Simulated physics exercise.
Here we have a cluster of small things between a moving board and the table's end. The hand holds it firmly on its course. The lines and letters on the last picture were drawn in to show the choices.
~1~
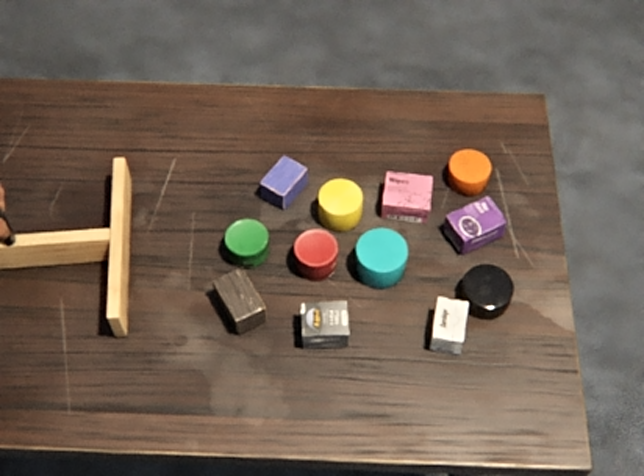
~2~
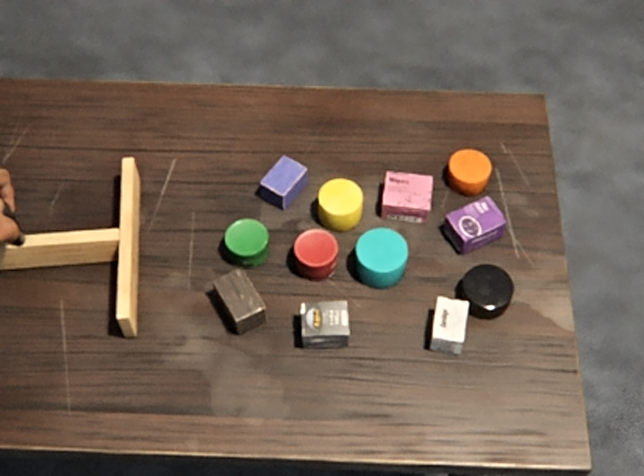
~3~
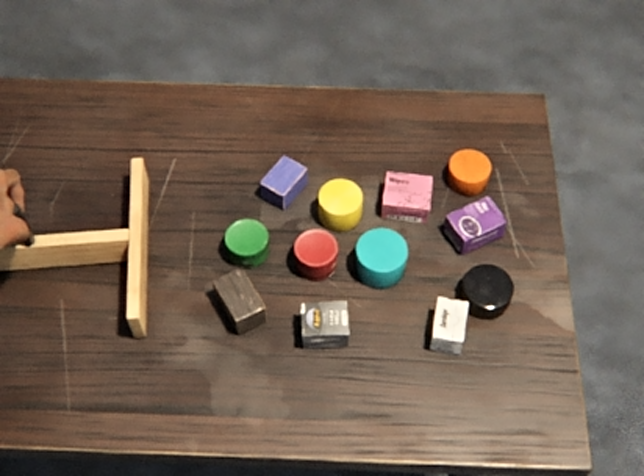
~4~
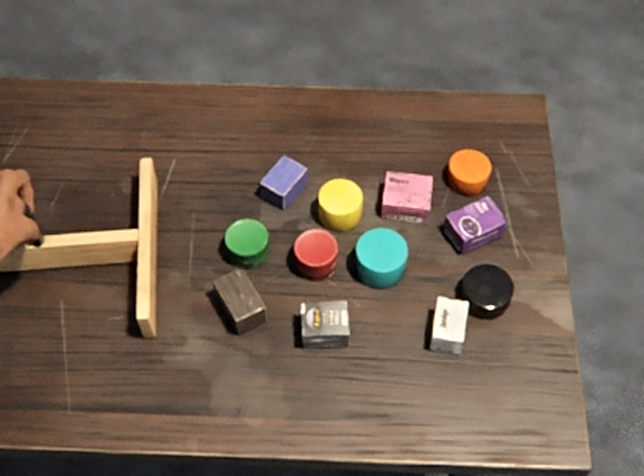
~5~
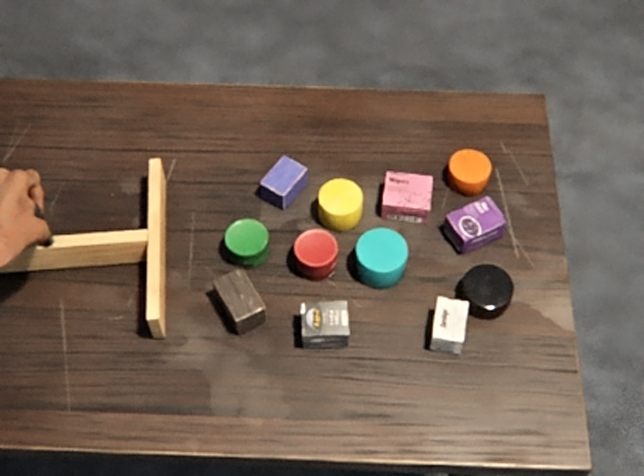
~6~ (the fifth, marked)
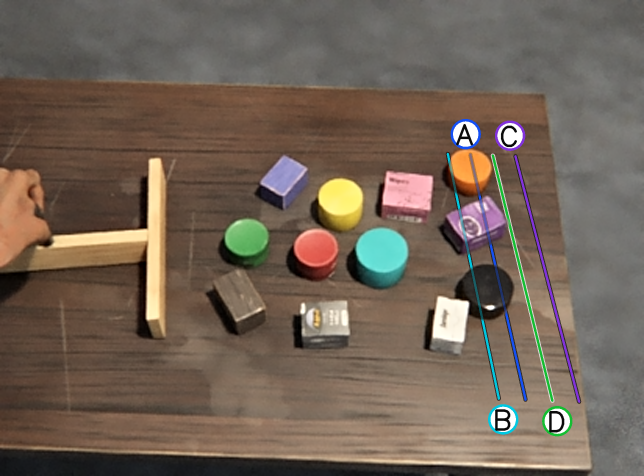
A wooden board, held by a hand, slides slowly right toward a cluster of small objects.
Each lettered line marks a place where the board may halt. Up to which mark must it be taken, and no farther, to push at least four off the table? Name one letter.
It must go as far as D.
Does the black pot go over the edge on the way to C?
Yes.
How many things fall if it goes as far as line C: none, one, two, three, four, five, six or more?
In all, six or more.
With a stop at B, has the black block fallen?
By then, no.
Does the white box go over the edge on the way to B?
By then, yes.
On the copy, A at (496, 267); B at (471, 266); C at (545, 268); D at (520, 268).
On D. First, board (286, 238); grey box (356, 325); blue block (306, 177).
Then, board (417, 243); black pot (537, 292); white box (531, 334).
Finally, board (522, 246); white box over the edge; turquoise pot over the edge; five fallen.
By contrast, A drops only two; B drops only two; C drops seven, but is farther than needed.
